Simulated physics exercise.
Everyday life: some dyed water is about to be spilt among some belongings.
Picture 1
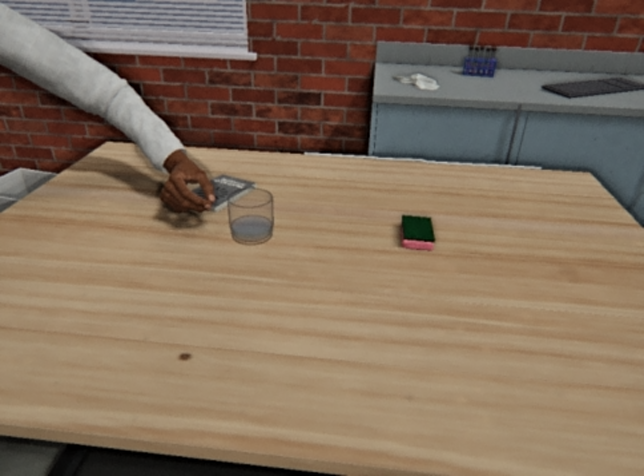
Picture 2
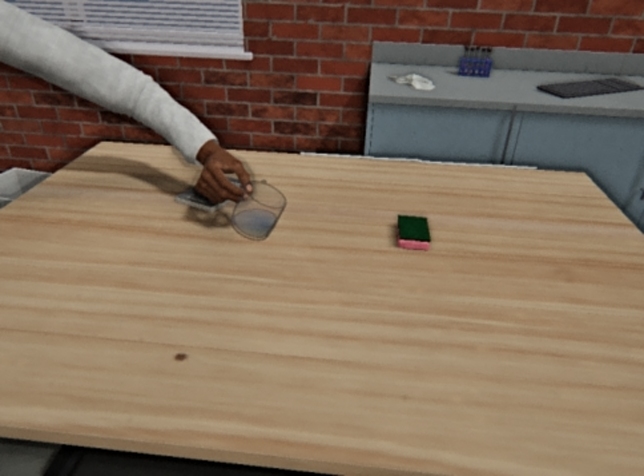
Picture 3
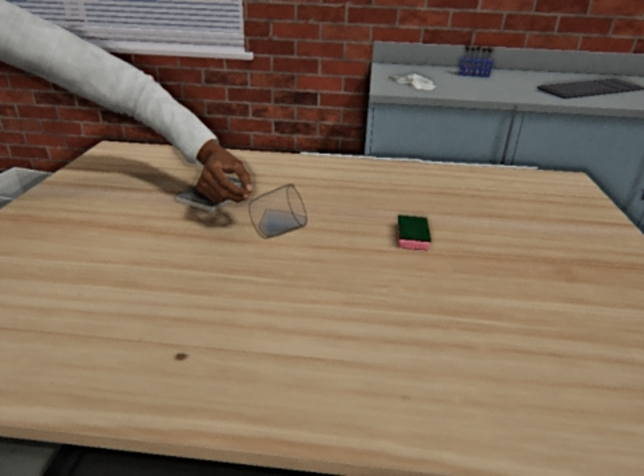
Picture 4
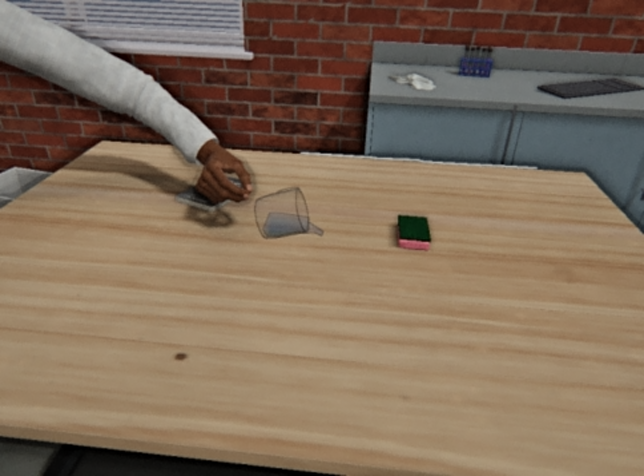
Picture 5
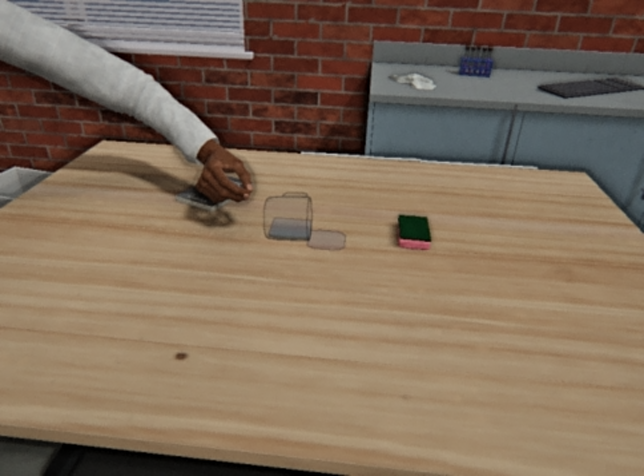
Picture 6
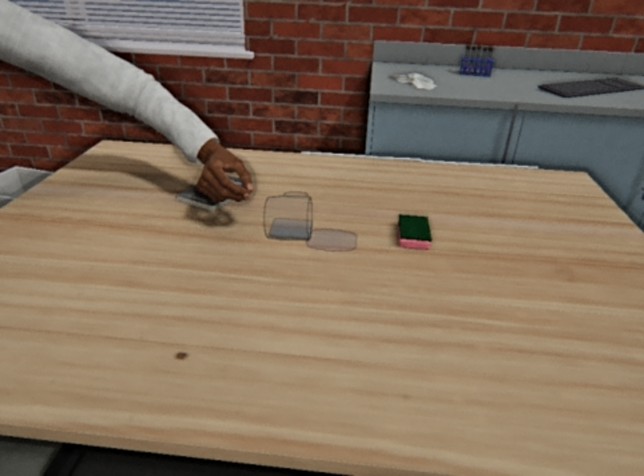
In the video, a hand nudges a clear mug holding a little dyed water on a wooden table, and the mug tips over to the right onto its side, where a small puddle spreads toward a green and pink sponge.
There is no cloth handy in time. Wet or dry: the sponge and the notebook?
The sponge is going to be wet afterwards. The notebook is going to be dry afterwards.
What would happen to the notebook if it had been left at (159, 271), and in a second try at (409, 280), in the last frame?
Place one: It is left alone; place two: It is overrun.
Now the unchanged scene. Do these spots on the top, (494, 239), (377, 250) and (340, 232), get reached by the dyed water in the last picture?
I'd call the first one safe, the middle one covered and the final one covered.
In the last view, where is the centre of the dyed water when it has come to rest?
About (396, 242).
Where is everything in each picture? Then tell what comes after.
In the first picture, it stands upright; mug (251, 215) about a quarter full; sponge (418, 226); notebook (219, 190).
In the second picture, it is being nudged; mug (258, 210) tipped 25°.
In the third picture, it is falling; mug (280, 212) tipped 65°; notebook (215, 189).
In the fourth picture, it is falling; mug (284, 214) tipped 75°; sponge (414, 226).
In the fifth picture, it is down; mug (290, 219) tipped 85°; a puddle starts at (327, 240).
In the sixth picture, it is down; mug (290, 218) tipped 85°; a puddle starts at (331, 240); sponge (415, 226); notebook (216, 188).
Next, the puddle covers about as much as a plate; the sponge is in it; the notebook is clear of it.
Finally, the puddle covers about as much as a plate; the sponge is in it; the notebook is clear of it.
